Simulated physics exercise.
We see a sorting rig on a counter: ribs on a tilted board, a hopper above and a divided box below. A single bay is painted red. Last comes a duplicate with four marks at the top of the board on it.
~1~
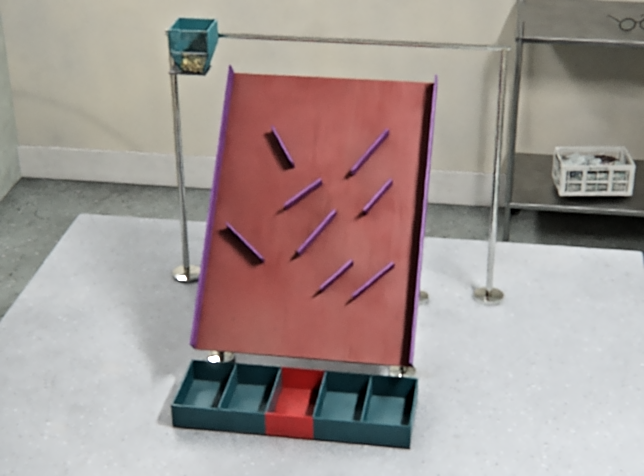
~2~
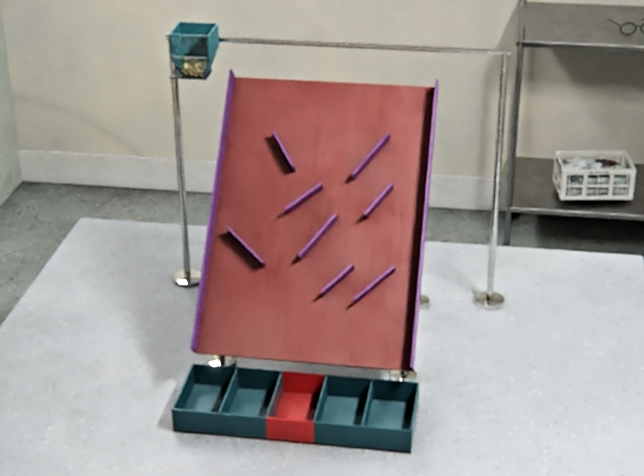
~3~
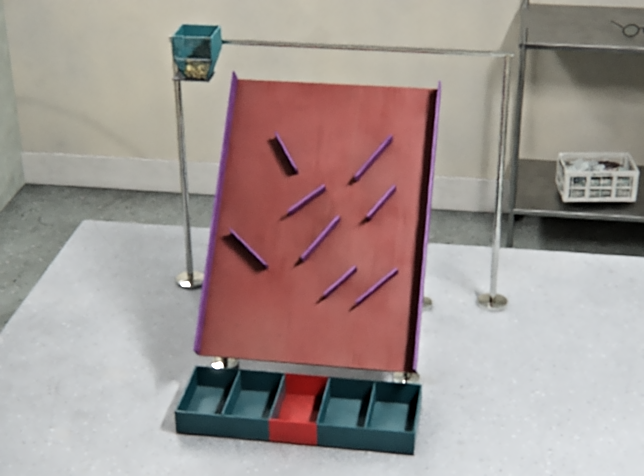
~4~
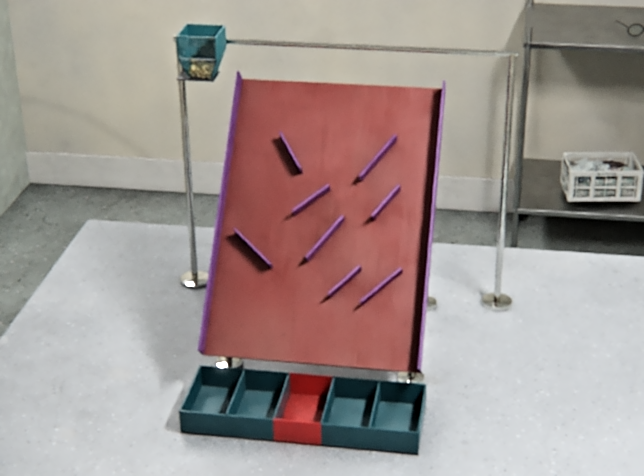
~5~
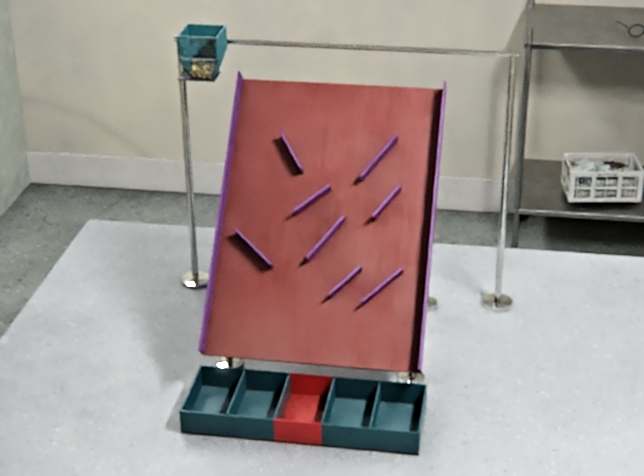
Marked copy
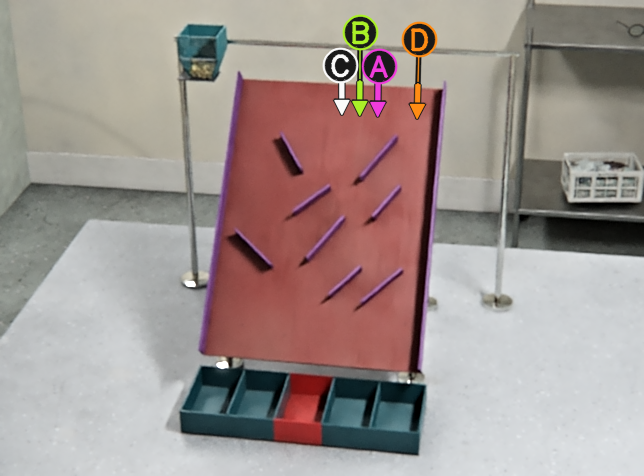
A tilted red board with purple ribs stood on a pale counter, a small hopper at its upper left and a divided box with one red bay below; nothing moved except the view, which shifted slightly.
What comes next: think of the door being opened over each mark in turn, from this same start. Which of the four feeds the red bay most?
It is C.
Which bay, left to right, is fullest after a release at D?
It is the fifth one.
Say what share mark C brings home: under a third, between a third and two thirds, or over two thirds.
Mark C gives between a third and two thirds.
On the marked copy, mark A meets the board at (377, 111); mark B meets the board at (359, 110); mark C meets the board at (341, 109); mark D meets the board at (417, 113).
With A, just a few in the red bay, the larger part in other bays, about a tenth outside the box.
With B, about a tenth in the red bay, the larger part in other bays, about a tenth outside the box.
With C, roughly half in the red bay, roughly a third in other bays, about a tenth outside the box.
With D, about a tenth in the red bay, the larger part in other bays, about a tenth outside the box.
